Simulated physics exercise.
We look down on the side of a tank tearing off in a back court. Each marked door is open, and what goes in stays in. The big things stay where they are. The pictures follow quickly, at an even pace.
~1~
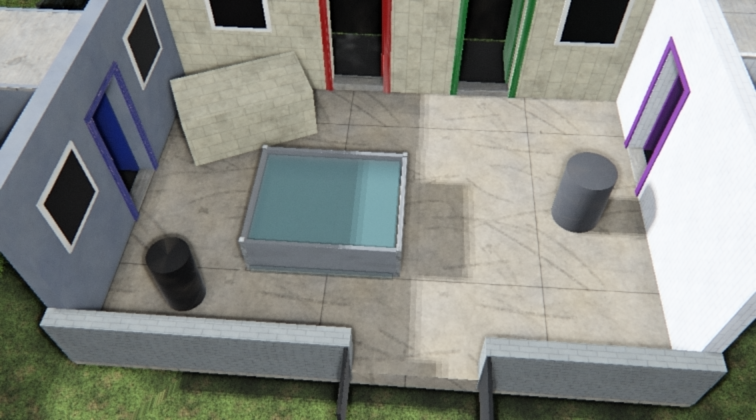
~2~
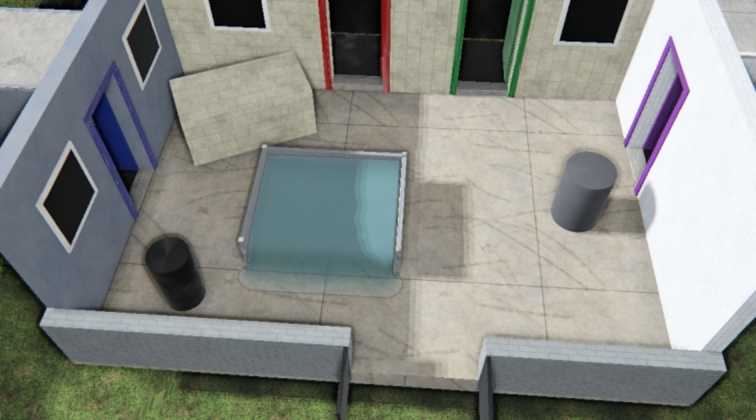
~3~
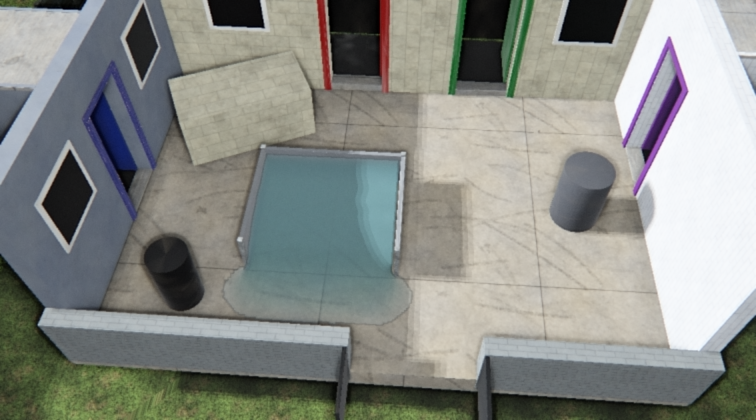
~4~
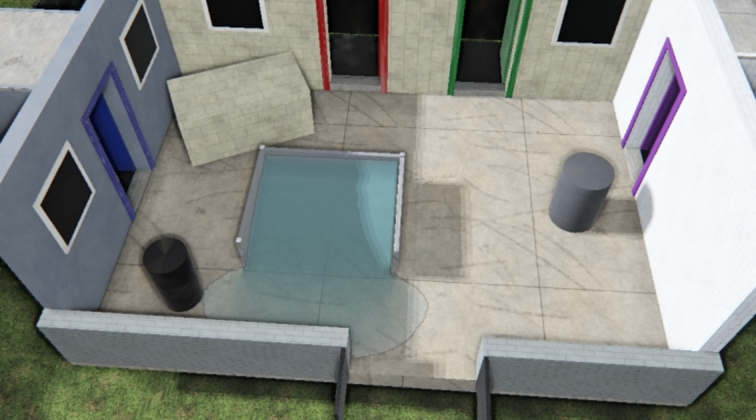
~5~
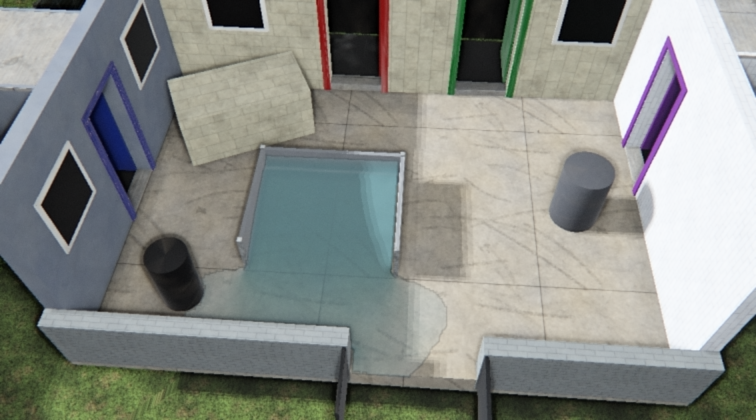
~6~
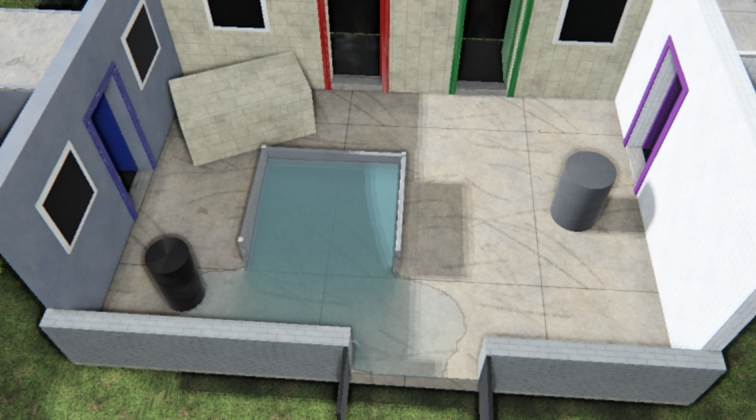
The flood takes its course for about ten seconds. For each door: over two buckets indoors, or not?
The red door stays under that; the blue door takes more than that; the green door stays under that; the purple door stays under that.
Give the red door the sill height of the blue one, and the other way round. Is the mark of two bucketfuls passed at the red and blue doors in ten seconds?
One by one: Red door holds, blue door takes less.
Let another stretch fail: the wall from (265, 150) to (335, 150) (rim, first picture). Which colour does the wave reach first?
First comes the one in red.
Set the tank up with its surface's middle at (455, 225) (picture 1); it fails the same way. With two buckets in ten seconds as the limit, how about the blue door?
Then: The blue one holds.
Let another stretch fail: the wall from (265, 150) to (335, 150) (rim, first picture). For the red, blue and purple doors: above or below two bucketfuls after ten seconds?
Then: The red door is over, the blue door takes more, the purple door takes more.
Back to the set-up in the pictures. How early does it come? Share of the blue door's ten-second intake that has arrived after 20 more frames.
Roughly 0 per cent.
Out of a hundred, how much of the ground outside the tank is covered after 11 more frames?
Close to 20 %.
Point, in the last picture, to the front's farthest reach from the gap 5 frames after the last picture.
I would point to (91, 338).
A moment on, water covers 15 % of the floor; the red door not reached, the blue door not reached, the green door not reached, the purple door not reached.
Next, water covers 20 % of the floor; the red door not reached, the blue door not reached, the green door not reached, the purple door not reached.
Then, water covers 45 % of the floor; the red door not reached, the blue door wet at the sill, nothing in, the green door not reached, the purple door not reached.
Later, water covers 70 % of the floor; the red door wet at the sill, nothing in, the blue door under two buckets in, the green door not reached, the purple door wet at the sill, nothing in.
In the end, water covers 95 % of the floor; the red door wet at the sill, nothing in, the blue door over two buckets in, the green door wet at the sill, nothing in, the purple door wet at the sill, nothing in.
